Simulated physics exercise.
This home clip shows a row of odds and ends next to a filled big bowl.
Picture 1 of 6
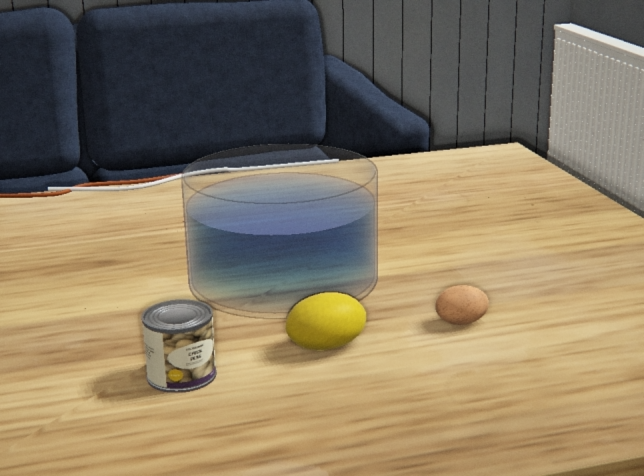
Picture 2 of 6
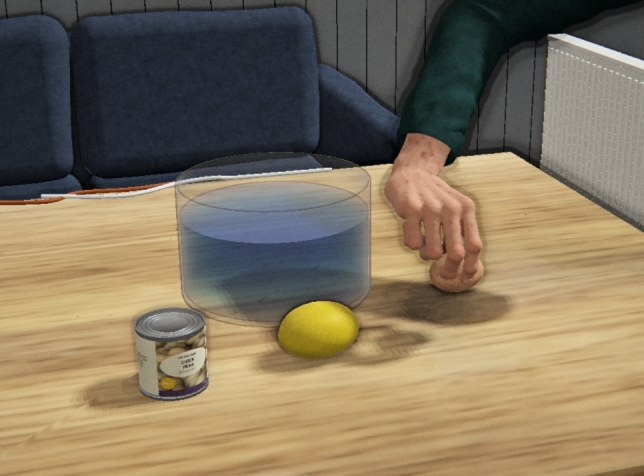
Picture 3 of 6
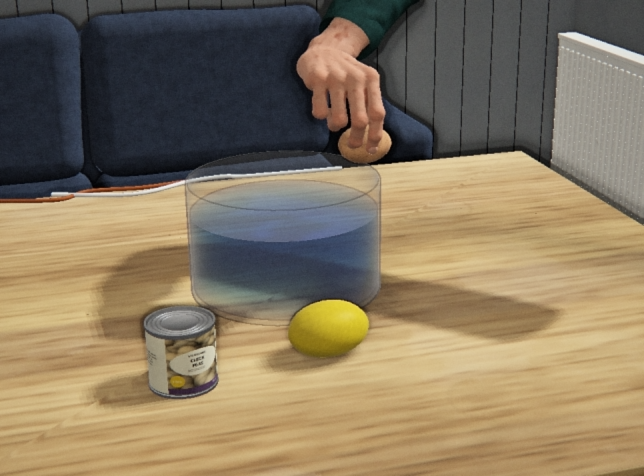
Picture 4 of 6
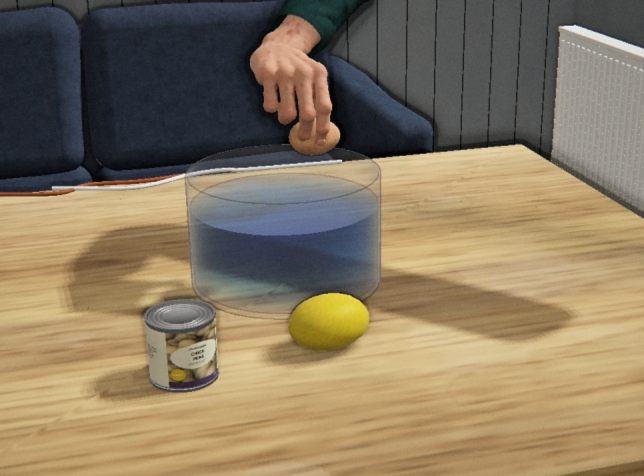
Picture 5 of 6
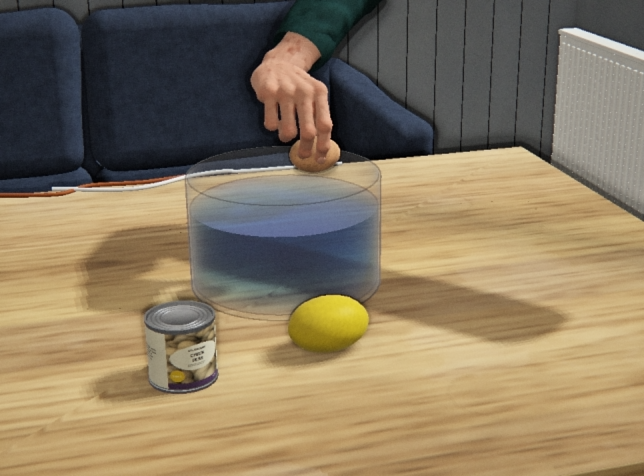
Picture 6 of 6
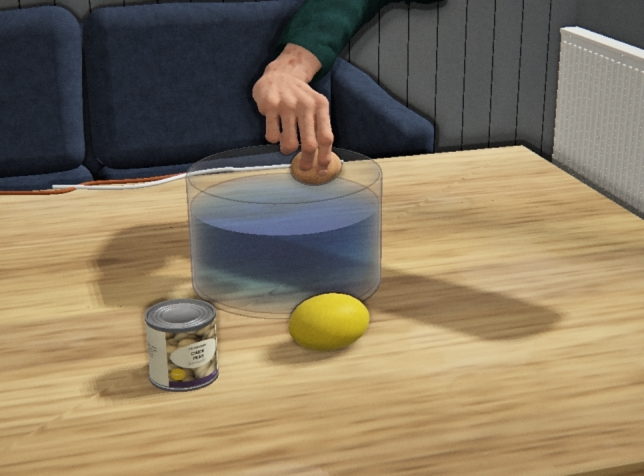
A hand in a dark green sleeve reaches over a light wooden table, seen from slightly above, with a navy sofa and grey panelled wall behind. A clear round bowl of blue water stands behind a small labelled tin on the left and a yellow lemon, with a brown egg to the right. The hand picks up the egg, lifts it leftward over the bowl and lowers it towards the water, while the view shifts slightly.
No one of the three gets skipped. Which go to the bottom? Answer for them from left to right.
On the left it goes down, in the middle it keeps up, on the right it goes down.
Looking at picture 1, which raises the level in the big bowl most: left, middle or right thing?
The left-hand piece.
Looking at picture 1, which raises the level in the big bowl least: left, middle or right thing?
The rightmost item.
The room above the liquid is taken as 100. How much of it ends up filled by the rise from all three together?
About 32 in a hundred.
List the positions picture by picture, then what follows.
The row from the left; tin of food (179, 345); lemon (326, 321); egg (463, 305), in the first picture.
A hand picks up the egg; egg (457, 272); lemon (319, 330), in the second picture.
It is carried over; egg (365, 144); tin of food (181, 351), in the third picture.
It is above the big bowl; egg (315, 136); lemon (329, 322), in the fourth picture.
It comes down; egg (315, 154); tin of food (181, 346), in the fifth picture.
It is just over the surface; tin of food (182, 344); lemon (329, 322); egg (316, 166), in the sixth picture.
Next, the egg sinks.
After that, the lemon rides on the surface.
Finally, the tin of food sinks; afloat, lemon.
